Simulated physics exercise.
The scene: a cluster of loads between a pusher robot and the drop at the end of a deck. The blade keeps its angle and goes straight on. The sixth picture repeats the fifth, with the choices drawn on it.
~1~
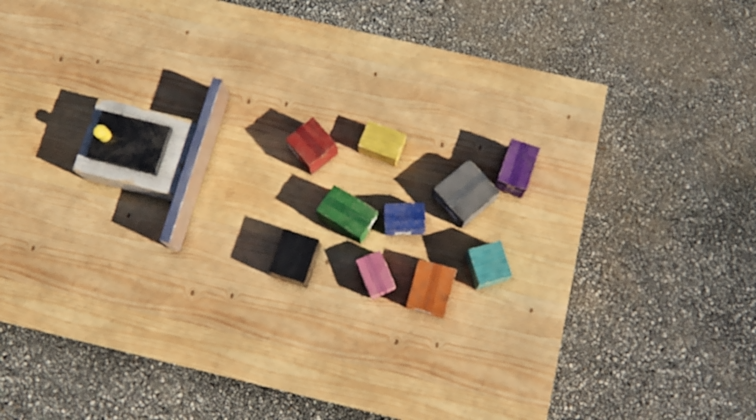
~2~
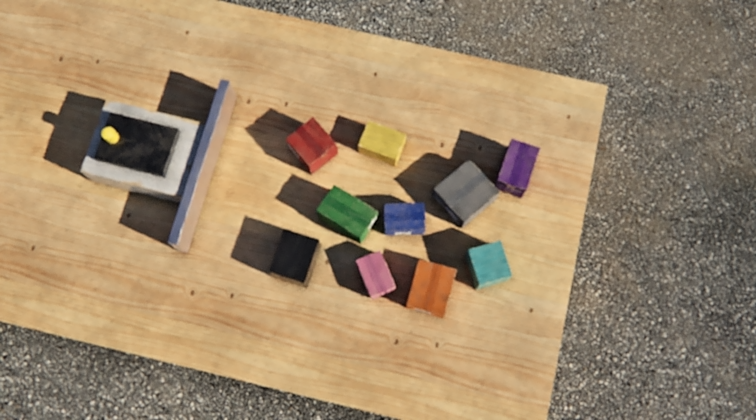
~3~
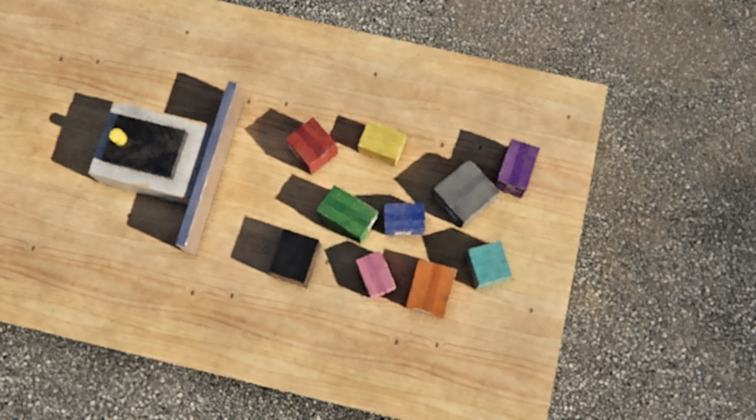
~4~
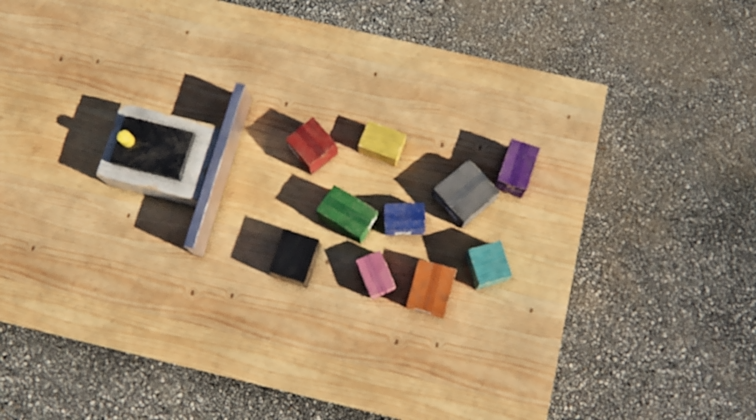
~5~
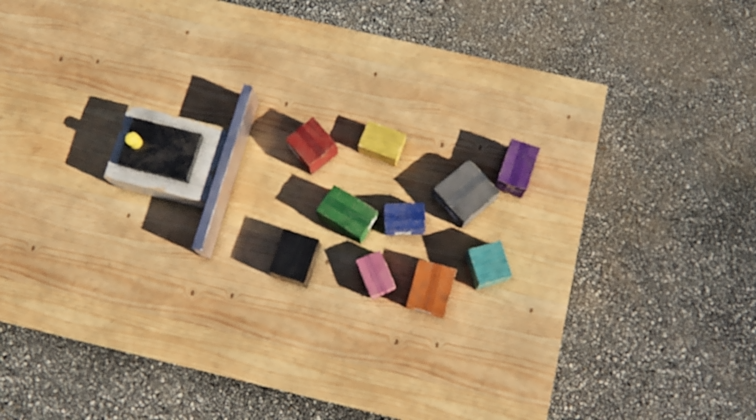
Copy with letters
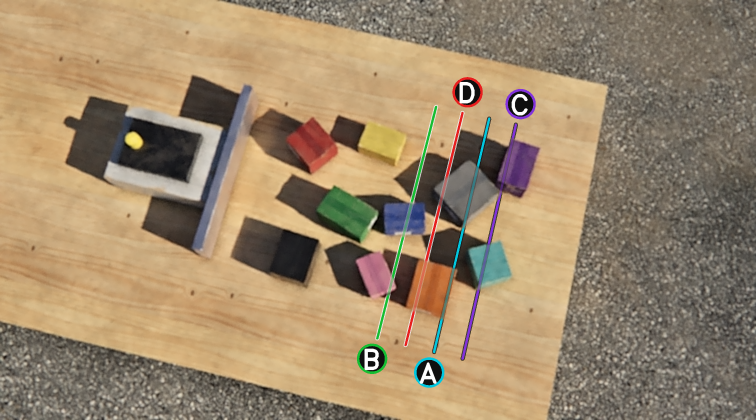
A small white and black robot with a wide blue blade in front rolled slowly a short way right across a wooden deck, toward a cluster of colorful boxes that stayed still and untouched.
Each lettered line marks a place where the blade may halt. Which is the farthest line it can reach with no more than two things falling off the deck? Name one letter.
C.
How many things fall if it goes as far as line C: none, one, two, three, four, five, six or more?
In all, one.
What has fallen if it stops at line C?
The turquoise crate goes over.
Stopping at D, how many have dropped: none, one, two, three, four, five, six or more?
The count is none.
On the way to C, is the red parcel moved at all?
Yes.
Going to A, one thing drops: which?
The turquoise crate goes over.
On the marked copy, A at (463, 231); B at (408, 219); C at (490, 238); D at (435, 225).
With C. Early on, robot (261, 173); yellow crate (394, 135); black crate (326, 265).
Further on, robot (356, 195); turquoise crate (525, 276); orange parcel (485, 301).
At the end, robot (432, 213); turquoise crate over the edge; orange parcel (560, 320); one fallen.
As for the rest, A is within the limit but short; B is within the limit but short; D is within the limit but short.
